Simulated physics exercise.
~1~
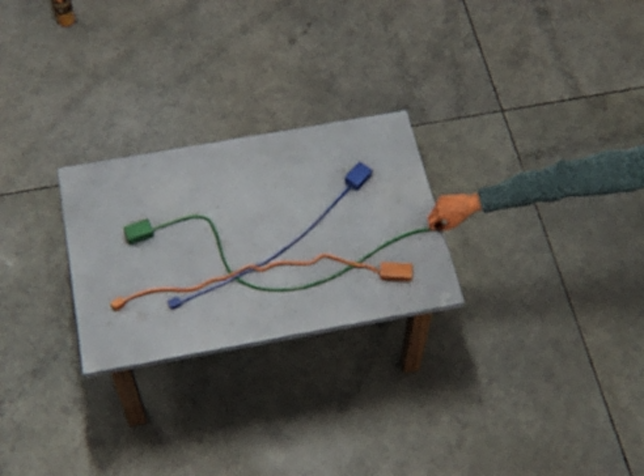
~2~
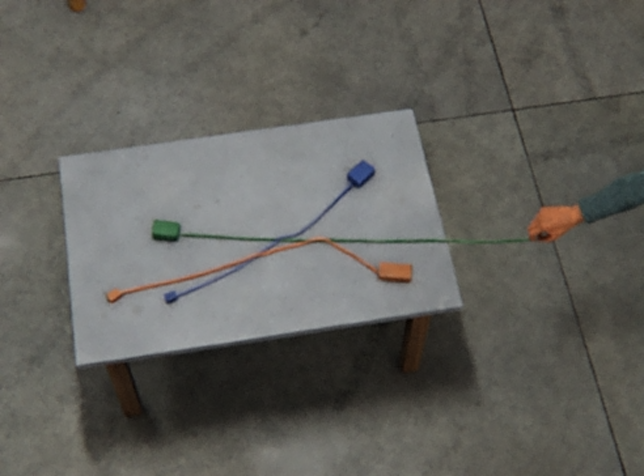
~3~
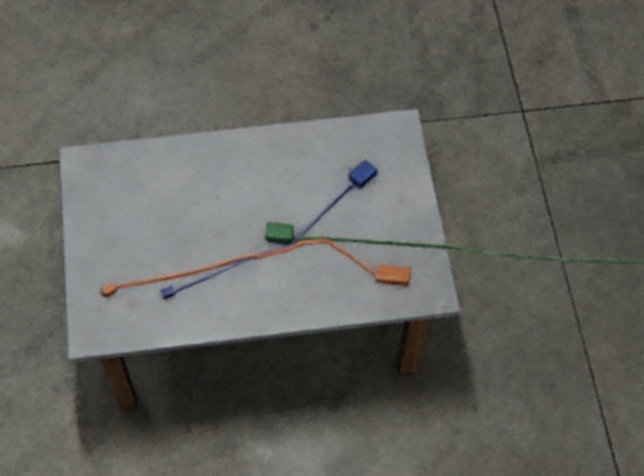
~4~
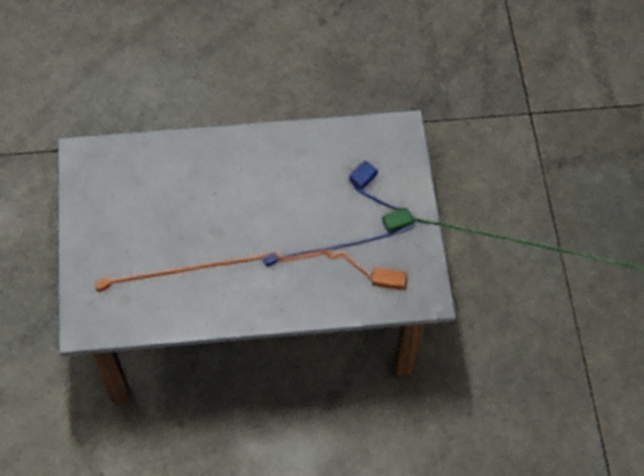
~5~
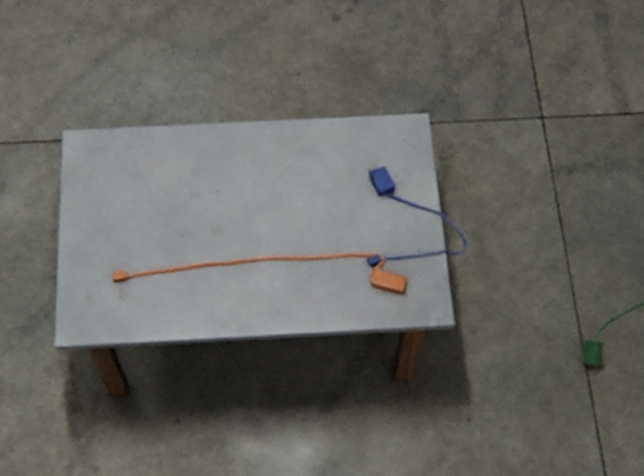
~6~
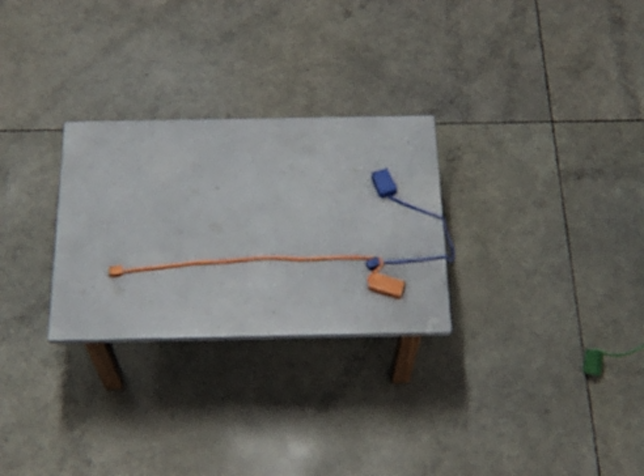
A hand pulls the green lead rightwards off the table, dragging the blue lead's plug along.
